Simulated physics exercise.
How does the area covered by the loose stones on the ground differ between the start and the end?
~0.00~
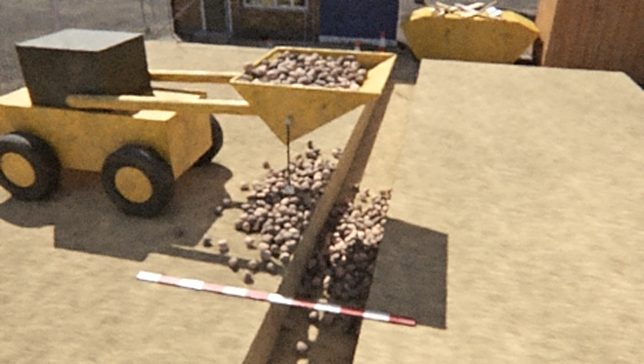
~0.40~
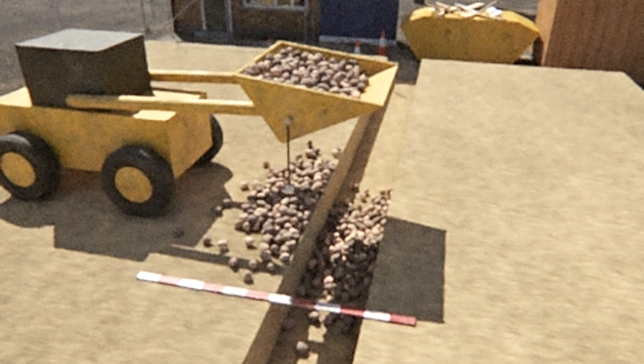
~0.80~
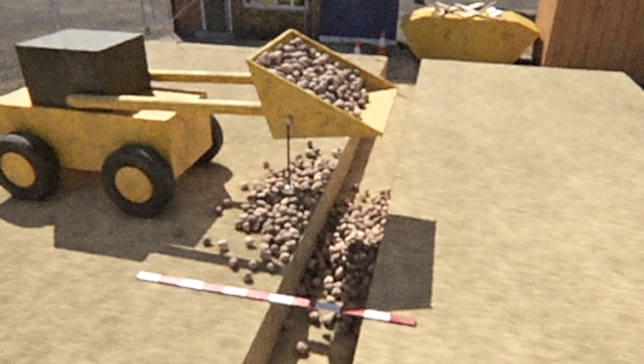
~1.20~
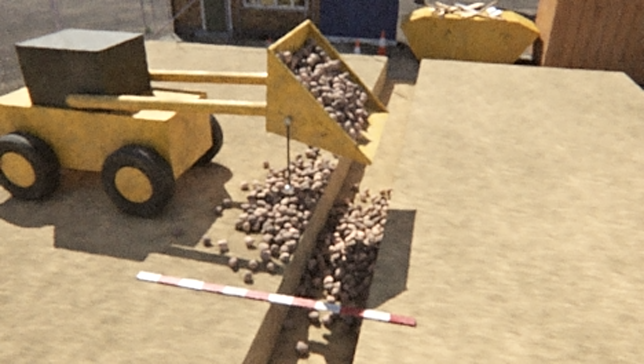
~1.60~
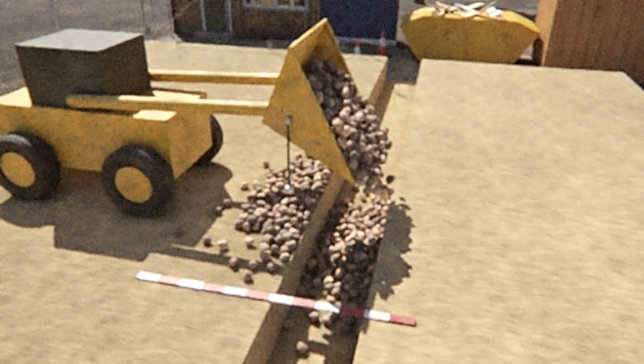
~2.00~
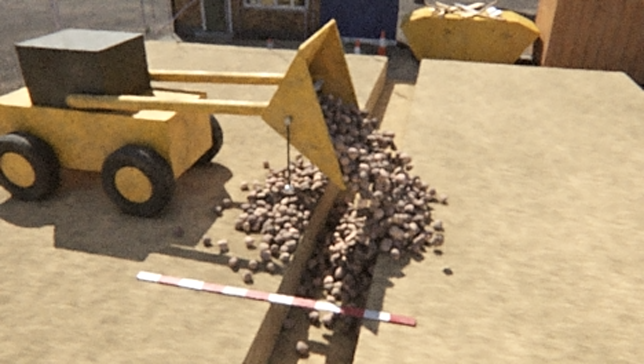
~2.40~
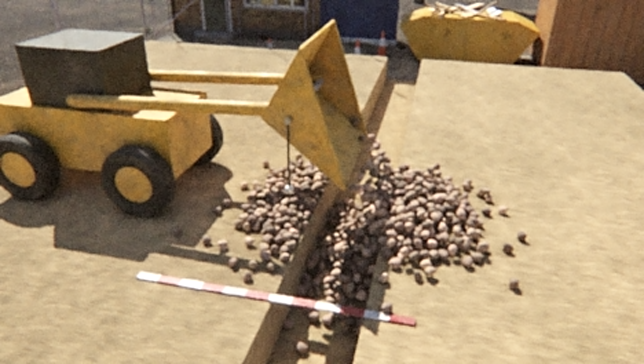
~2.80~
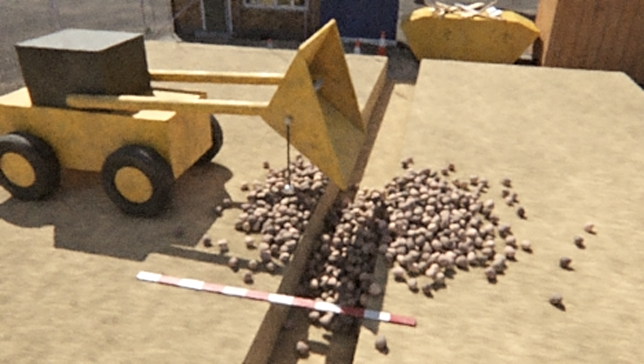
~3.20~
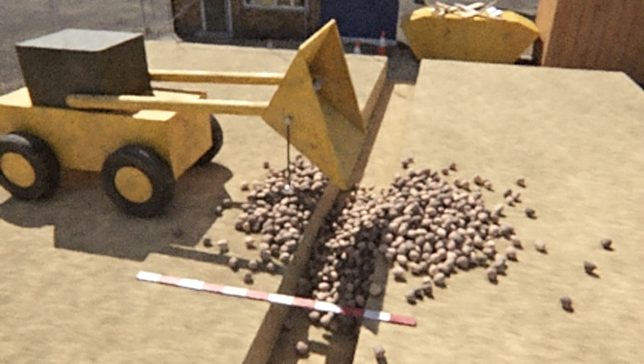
At the start the loose stones lie only on the left side of the trench and inside it. By the end they also cover a wide patch of ground to the right of the trench, with a few strays farther out.
